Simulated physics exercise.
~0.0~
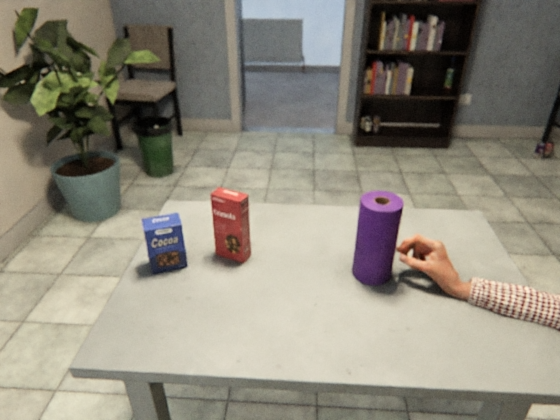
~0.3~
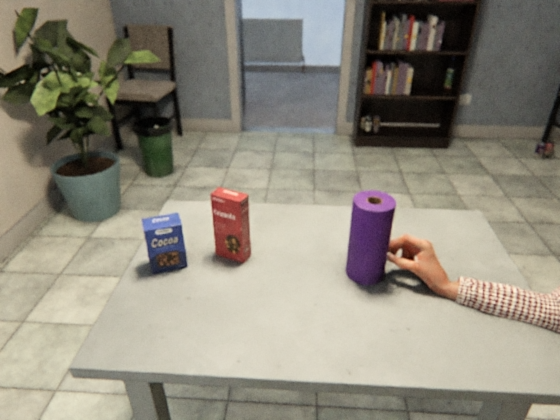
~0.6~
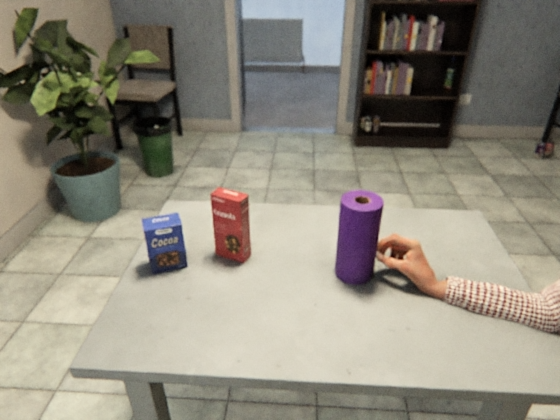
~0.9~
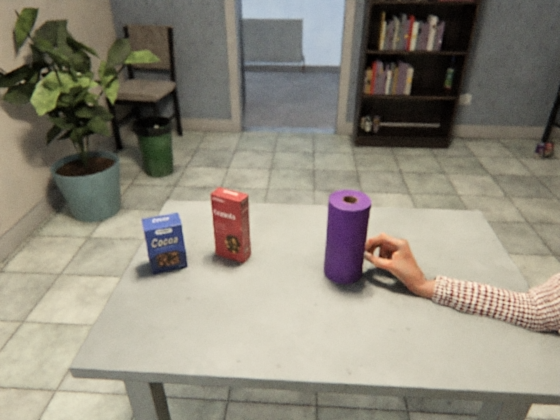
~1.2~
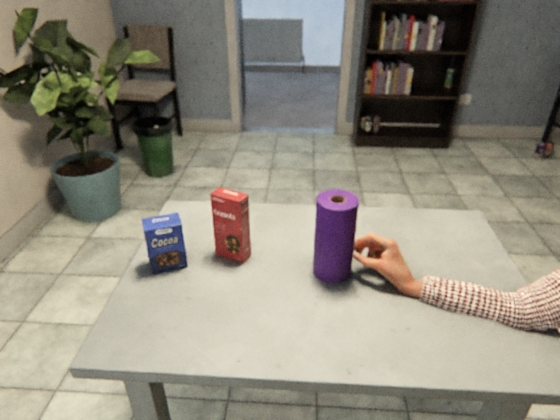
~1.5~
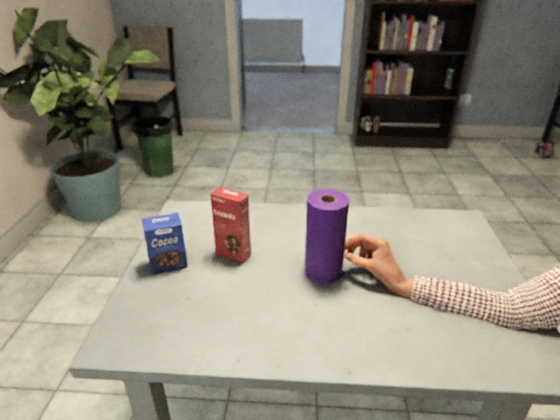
A purple roll standing on a gray table slides a short way left as a hand's fingertips push it from the right, moving closer to a red packet and a blue cocoa packet that stay in place, and it ends still upright.
